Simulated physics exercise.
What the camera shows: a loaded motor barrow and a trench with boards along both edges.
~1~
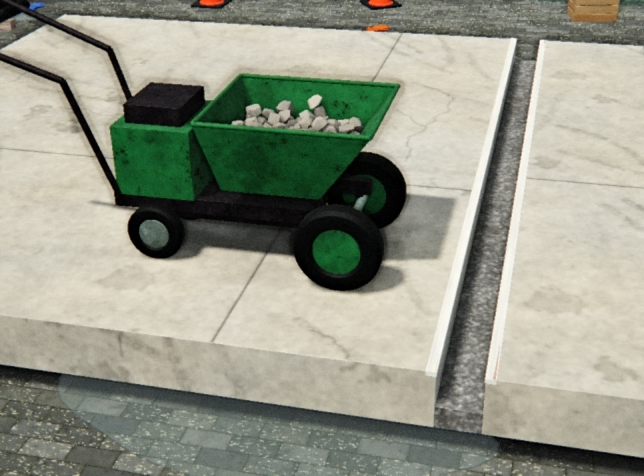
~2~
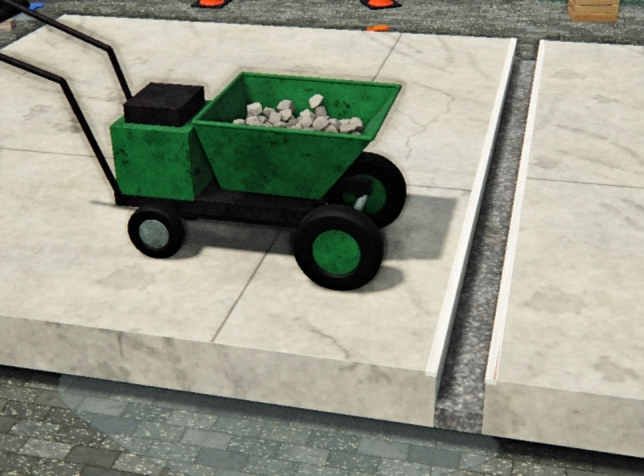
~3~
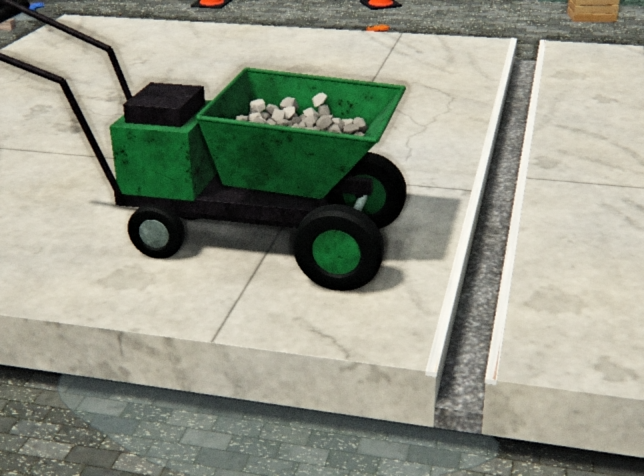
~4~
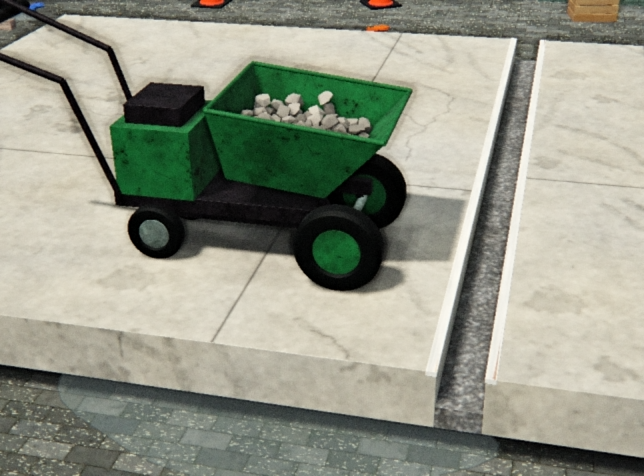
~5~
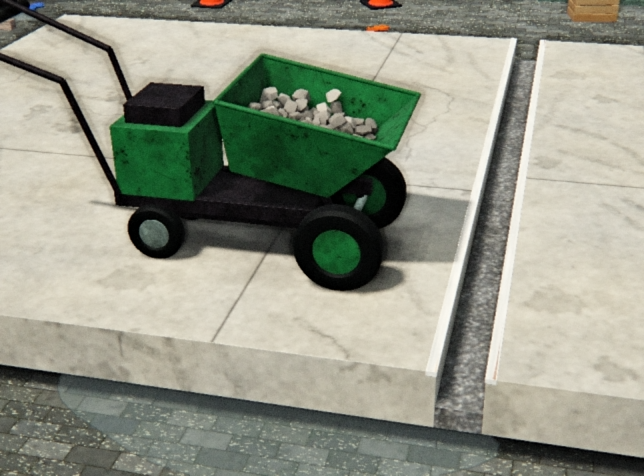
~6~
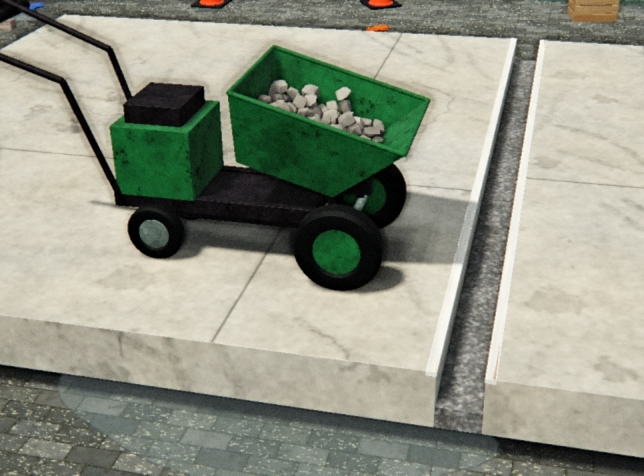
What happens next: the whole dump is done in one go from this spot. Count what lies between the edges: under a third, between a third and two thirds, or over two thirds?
Watching that, the trench's share sits in the middle third, one-third to two-thirds of the load.
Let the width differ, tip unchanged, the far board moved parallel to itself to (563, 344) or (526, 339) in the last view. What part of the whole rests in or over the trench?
100 % then 90 %, roughly.
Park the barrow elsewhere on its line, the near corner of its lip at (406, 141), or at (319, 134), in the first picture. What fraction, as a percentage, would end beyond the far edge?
Position 1: Near 90 %; position 2: Near 0 %.
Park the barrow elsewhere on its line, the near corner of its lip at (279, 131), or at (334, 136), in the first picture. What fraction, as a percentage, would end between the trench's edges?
You'd get around 40 in a hundred, then 80 in a hundred.
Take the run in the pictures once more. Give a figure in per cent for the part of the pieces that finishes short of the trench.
Roughly 0 percent.
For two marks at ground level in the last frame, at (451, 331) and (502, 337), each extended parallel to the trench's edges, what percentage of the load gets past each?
About 100 and 40 %.
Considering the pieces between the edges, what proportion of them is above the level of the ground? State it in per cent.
Near 10 %.
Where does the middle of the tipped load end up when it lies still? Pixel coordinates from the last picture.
Near (497, 271), more or less.
Soon after the last picture, skip tipped steeply; all in the skip.
A little later, skip tipped right over; most in the skip; a small part in or heaped over the trench; a small part beyond it.
Later still, skip tipped right over; a small part in the skip; about half in or heaped over the trench; about half beyond it.
At rest, skip tipped right over; about half in or heaped over the trench; about half beyond it.
